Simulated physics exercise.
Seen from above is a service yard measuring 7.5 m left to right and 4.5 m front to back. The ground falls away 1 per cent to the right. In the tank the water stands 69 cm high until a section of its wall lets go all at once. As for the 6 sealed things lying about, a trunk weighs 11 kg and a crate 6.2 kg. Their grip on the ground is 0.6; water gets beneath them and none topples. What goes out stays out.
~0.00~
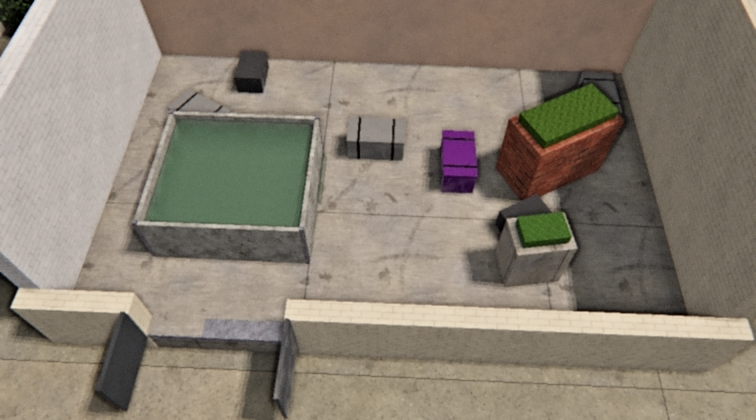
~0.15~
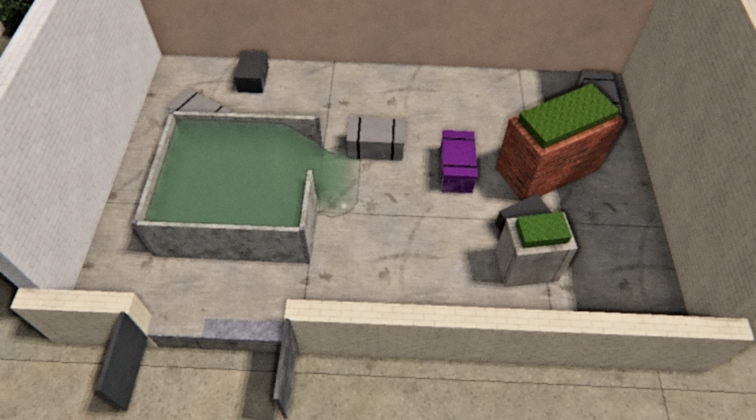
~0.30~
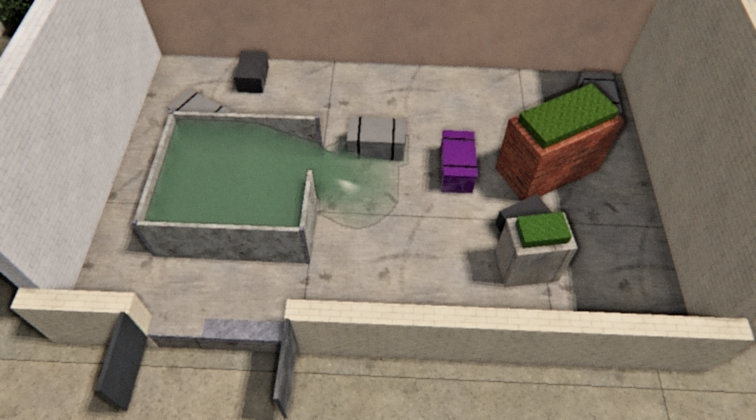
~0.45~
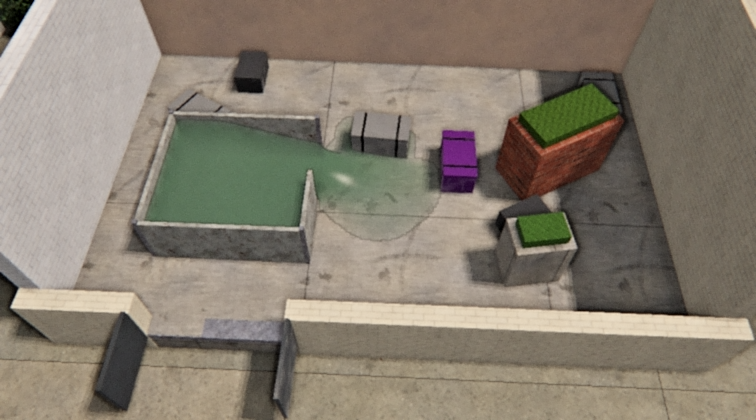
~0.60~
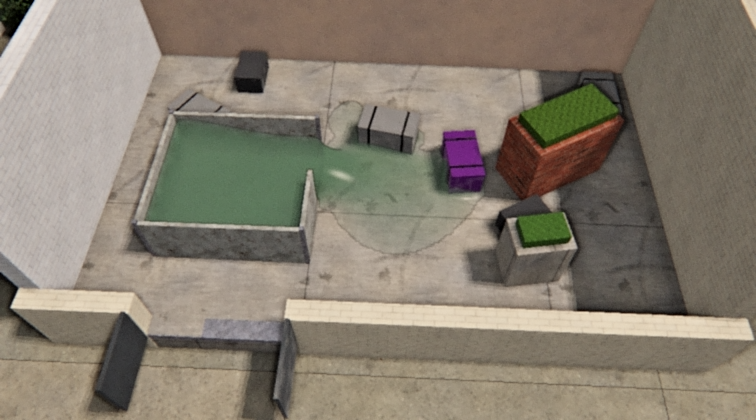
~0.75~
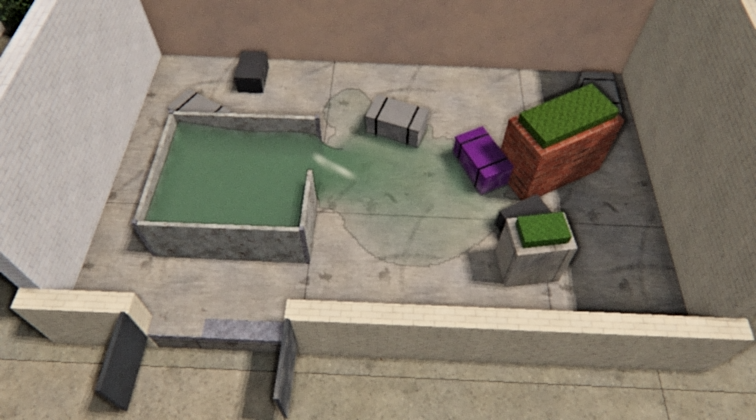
The clip shows a walled yard where green water pours through a gap in the right side of a raised tank and spreads across the paving, nudging a grey trunk slightly, then shifting and turning a purple trunk rightward toward a brick planter.
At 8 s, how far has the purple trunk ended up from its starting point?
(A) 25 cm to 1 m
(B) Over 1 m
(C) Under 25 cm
Over 1 m.
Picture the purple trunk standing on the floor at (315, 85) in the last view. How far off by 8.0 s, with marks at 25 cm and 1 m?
Well, it rests almost unmoved.
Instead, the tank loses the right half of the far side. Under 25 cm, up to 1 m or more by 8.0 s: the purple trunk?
If that happened, the purple trunk does not really move.
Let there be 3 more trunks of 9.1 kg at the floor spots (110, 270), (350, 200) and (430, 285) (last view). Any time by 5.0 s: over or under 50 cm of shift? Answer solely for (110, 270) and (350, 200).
Below the mark, beyond the mark.
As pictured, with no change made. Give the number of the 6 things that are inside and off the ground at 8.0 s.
Answer: 4.
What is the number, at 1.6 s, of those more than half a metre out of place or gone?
2.
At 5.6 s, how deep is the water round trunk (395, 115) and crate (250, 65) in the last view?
16 and 0 cm.
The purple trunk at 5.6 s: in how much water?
13 cm or so.
After 1.6 s the purple trunk is near (486, 140), 0.4 m from its start, afloat; 0 of 6 are out; 3 afloat.
After 3.6 s the purple trunk is near (558, 68), 2.2 m from its start, afloat; 0 of 6 are out; 4 afloat.
After 5.6 s the purple trunk is near (574, 93), 2.0 m from its start, afloat; 0 of 6 are out; 4 afloat.
After 8.0 s the purple trunk is near (578, 93), 2.1 m from its start, afloat; 0 of 6 are out; 4 afloat.
